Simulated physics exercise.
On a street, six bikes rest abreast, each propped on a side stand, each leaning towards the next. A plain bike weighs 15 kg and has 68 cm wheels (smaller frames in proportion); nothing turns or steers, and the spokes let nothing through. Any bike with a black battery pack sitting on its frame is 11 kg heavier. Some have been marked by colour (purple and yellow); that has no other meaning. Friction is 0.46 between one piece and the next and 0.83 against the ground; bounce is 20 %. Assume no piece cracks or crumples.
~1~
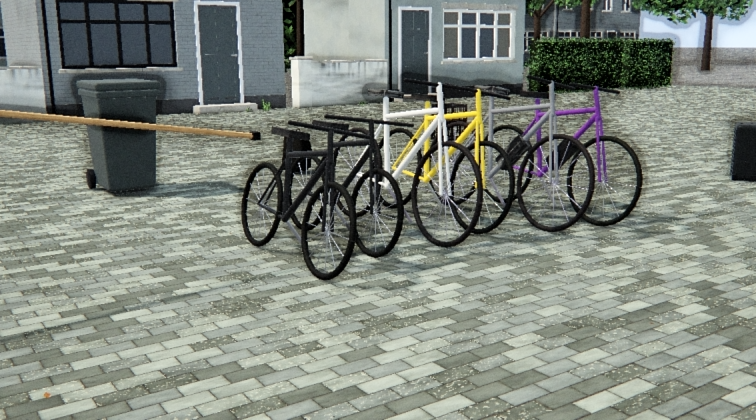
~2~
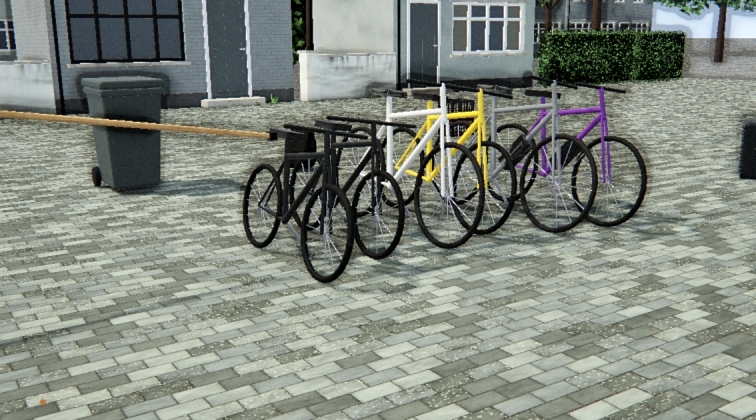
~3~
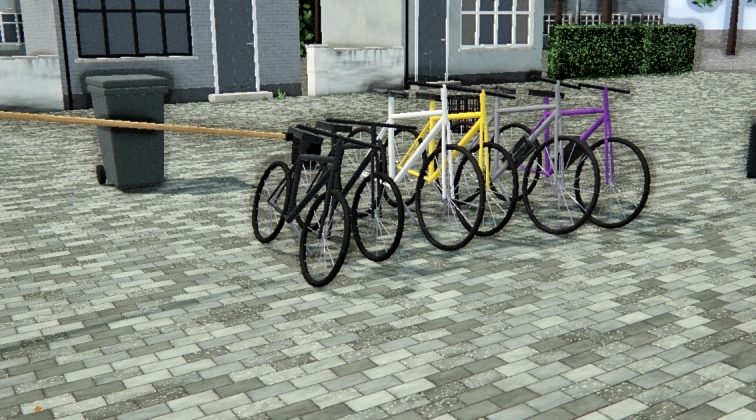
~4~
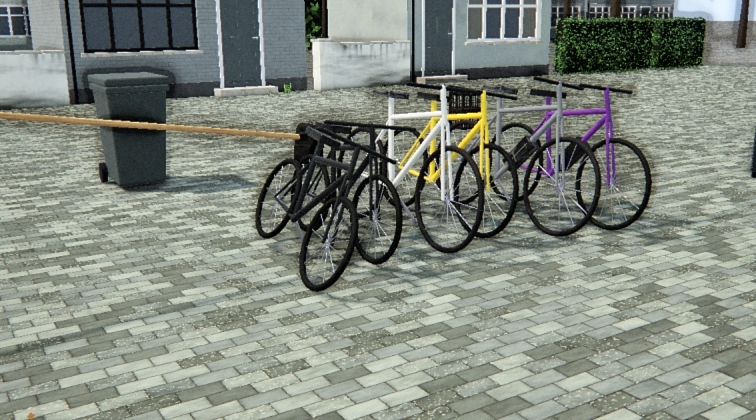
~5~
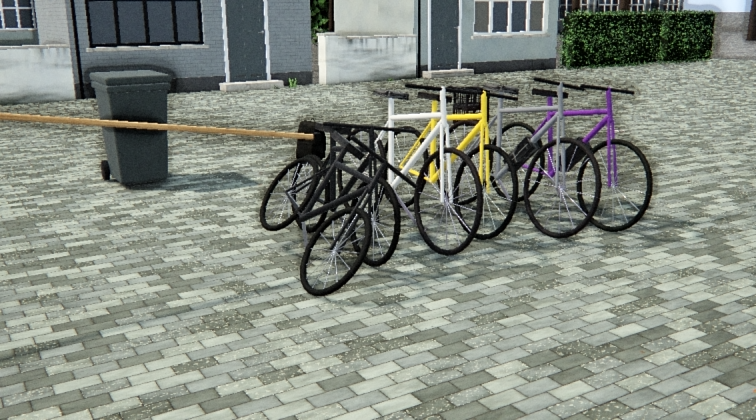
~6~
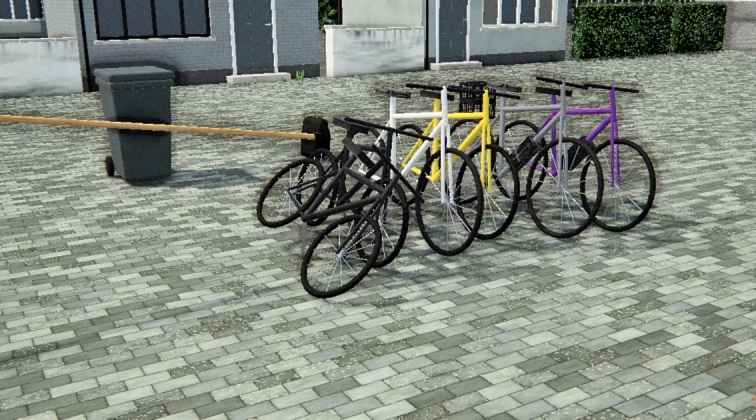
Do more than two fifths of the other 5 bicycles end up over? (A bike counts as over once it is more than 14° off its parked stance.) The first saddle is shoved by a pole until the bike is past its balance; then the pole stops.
No.
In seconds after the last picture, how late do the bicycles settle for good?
1.0 s, give or take.
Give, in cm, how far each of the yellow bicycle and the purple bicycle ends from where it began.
Net displacement (cm): Yellow = 0; purple = 0.
Then, 0.06 s later than the last frame, none of the 5 other bicycles over, 1 disturbed.
Then, 0.12 s later than the last frame, 1 of the 5 other bicycles over.
When it is over, 1 of the 5 other bicycles over; yellow bicycle unmoved; purple bicycle unmoved. That is 20 per cent. Four left standing. In pixels of the last frame, middles, yellow bicycle near (447, 152), purple bicycle near (568, 147).
